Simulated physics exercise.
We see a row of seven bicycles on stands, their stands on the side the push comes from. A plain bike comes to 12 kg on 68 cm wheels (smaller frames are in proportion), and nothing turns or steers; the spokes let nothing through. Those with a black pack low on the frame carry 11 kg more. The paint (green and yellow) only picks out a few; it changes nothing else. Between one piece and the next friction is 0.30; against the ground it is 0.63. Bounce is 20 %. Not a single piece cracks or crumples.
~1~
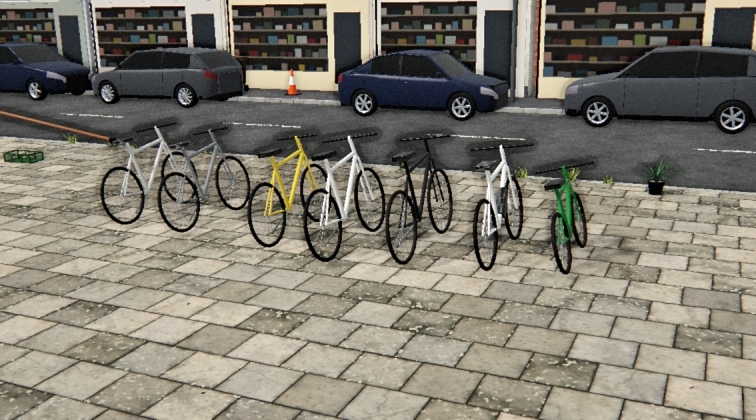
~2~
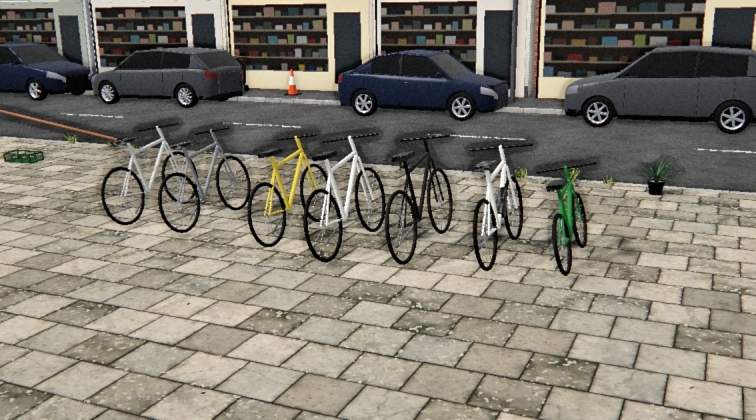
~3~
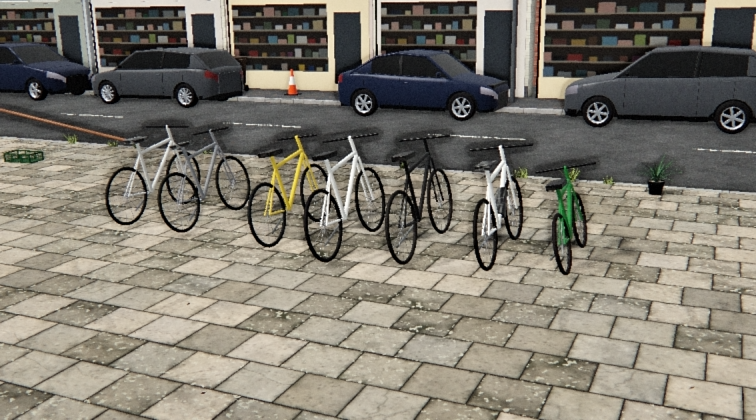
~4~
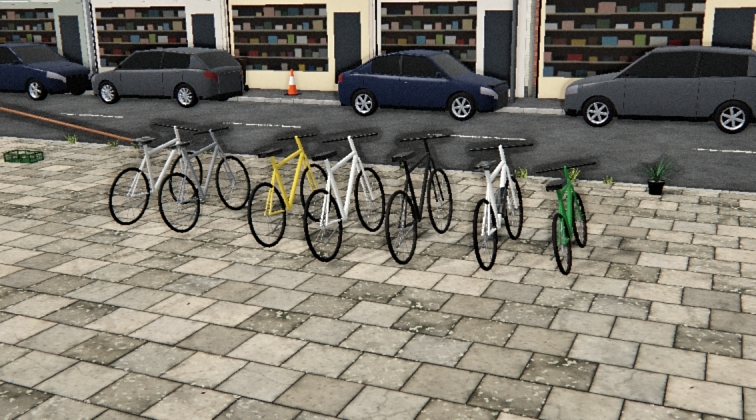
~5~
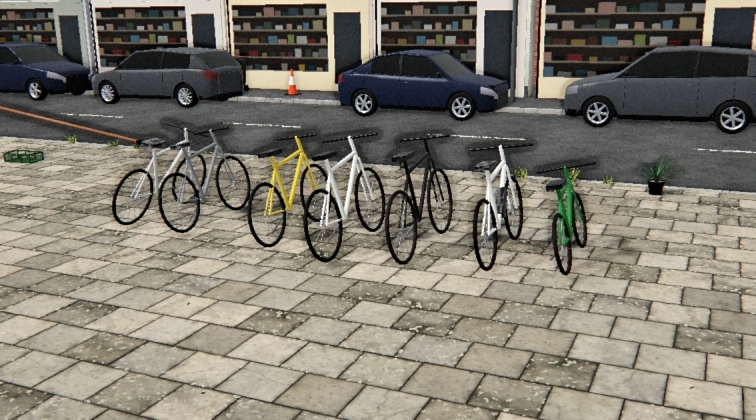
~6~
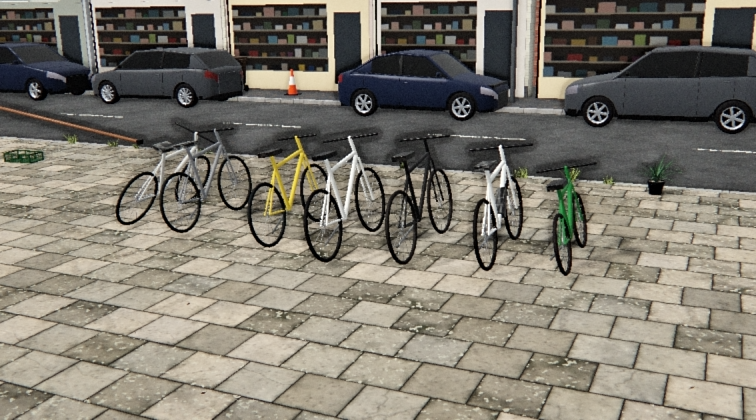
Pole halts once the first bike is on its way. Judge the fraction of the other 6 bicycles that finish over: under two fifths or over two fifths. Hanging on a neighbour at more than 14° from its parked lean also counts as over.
I would say under two fifths of them end over.
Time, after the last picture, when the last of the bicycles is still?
1.5 s, give or take.
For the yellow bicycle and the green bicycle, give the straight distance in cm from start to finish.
Approx. distance from start in cm - yellow 0, green 0.
Then, 0.39 s later than the last frame, 1 of the 6 other bicycles over.
When it is over, 1 of the 6 other bicycles over; green bicycle unmoved; yellow bicycle unmoved. That is 17 per cent. Five left standing. In pixels of the last frame, middles, green bicycle near (568, 215), yellow bicycle near (289, 186).
